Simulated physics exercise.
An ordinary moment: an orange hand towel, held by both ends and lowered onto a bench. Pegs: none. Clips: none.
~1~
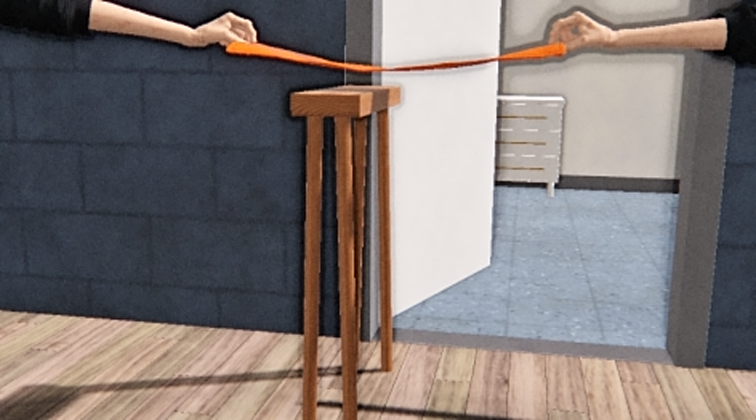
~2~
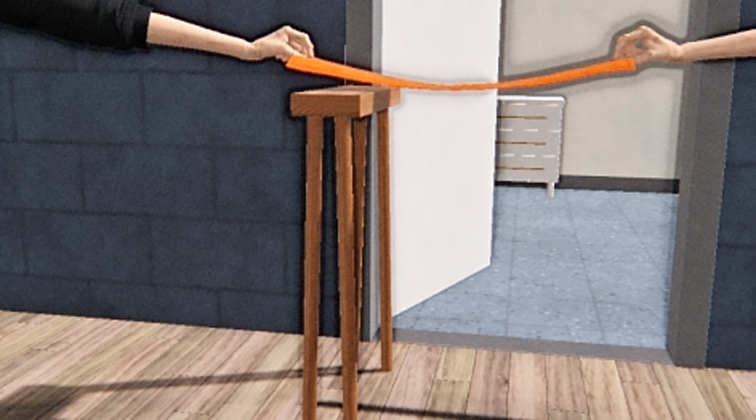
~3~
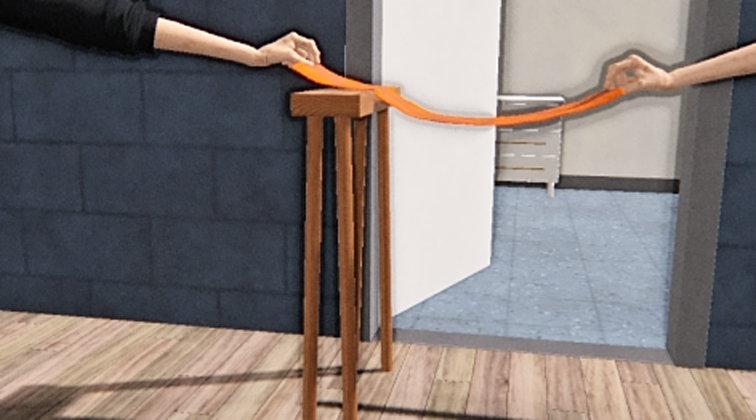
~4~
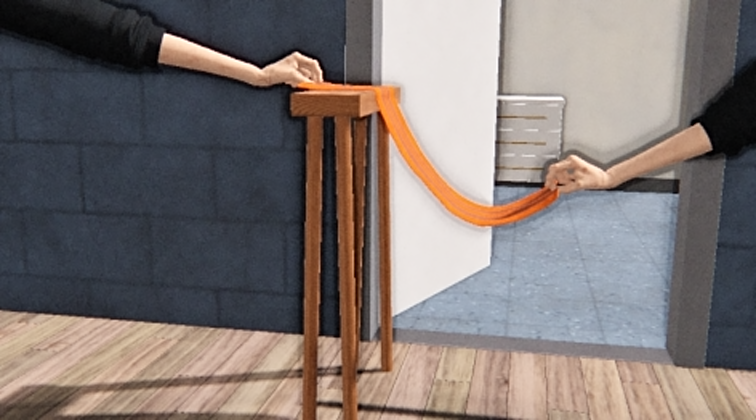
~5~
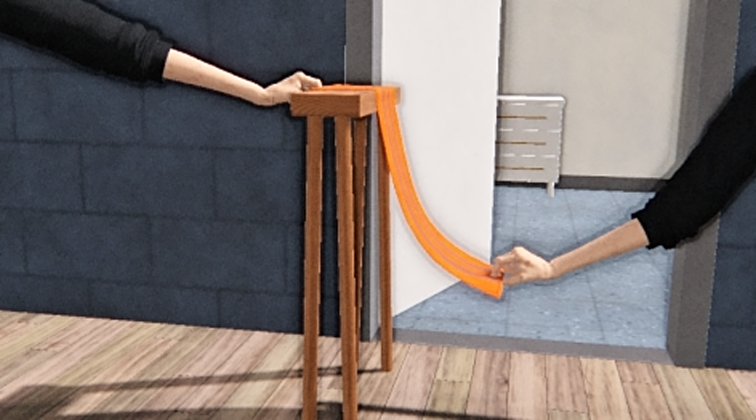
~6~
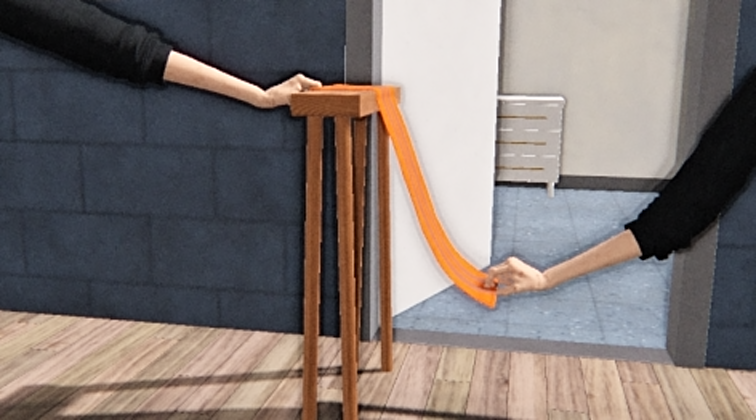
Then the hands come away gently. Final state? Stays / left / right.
Right.
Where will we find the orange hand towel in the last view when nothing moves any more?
(418, 407), approximately.
Then, 0.32 s after the last picture, hand towel clear of the top and falling near (409, 252).
Then, 0.60 s after the last picture, hand towel in a heap on the floor near (415, 405).
At rest, hand towel in a heap on the floor near (418, 407). The orange hand towel goes down on the right side.
